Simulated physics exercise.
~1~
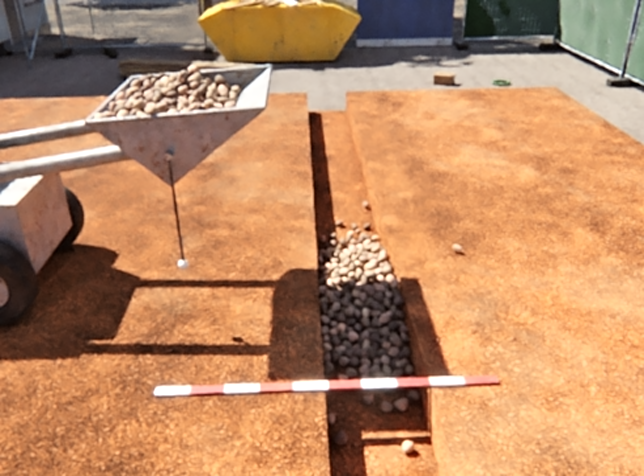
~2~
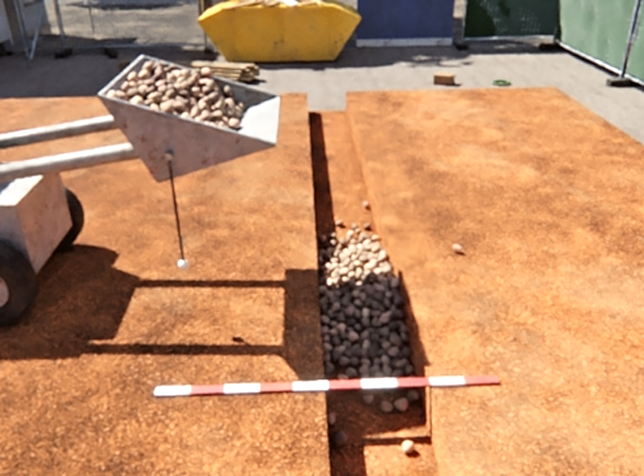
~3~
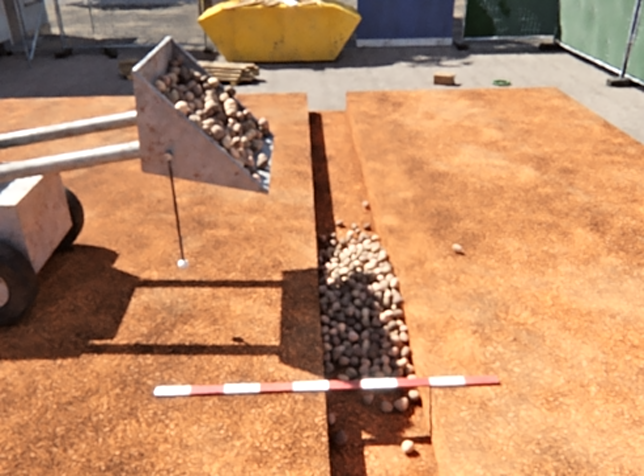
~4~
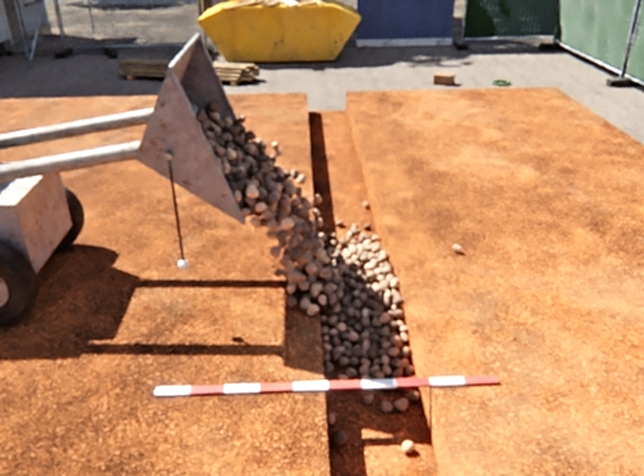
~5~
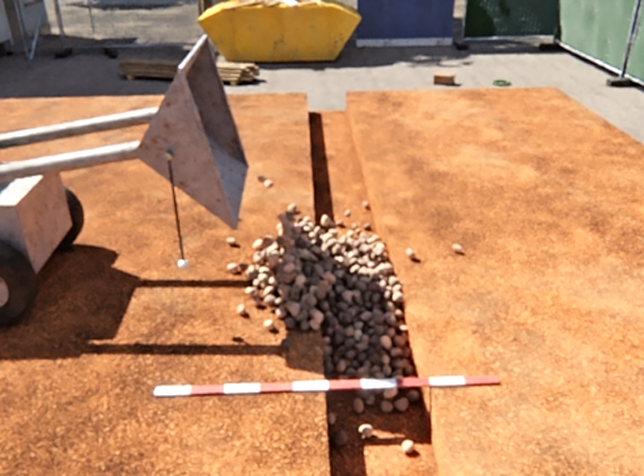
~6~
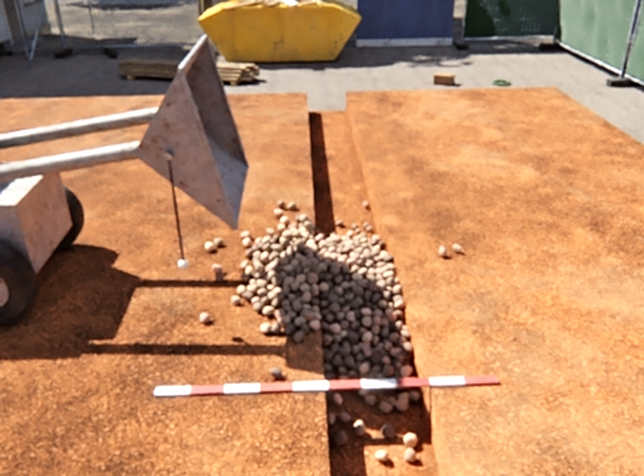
A grey metal loader bucket heaped with smooth pale stones juts in from the left over orange, gritty ground, seen from slightly above outdoors. A narrow trench runs away through the middle, already partly filled with stones, with a red and white staff lying across it and a yellow skip behind. The bucket tips forward to the right, and its stones slide towards the lip. They pour out in a thick stream at the trench's left edge. The emptied bucket stays steeply tilted, while the stones settle into a broad heap, mostly in the trench, with some spread on the ground to its left and a few strays scattered around.
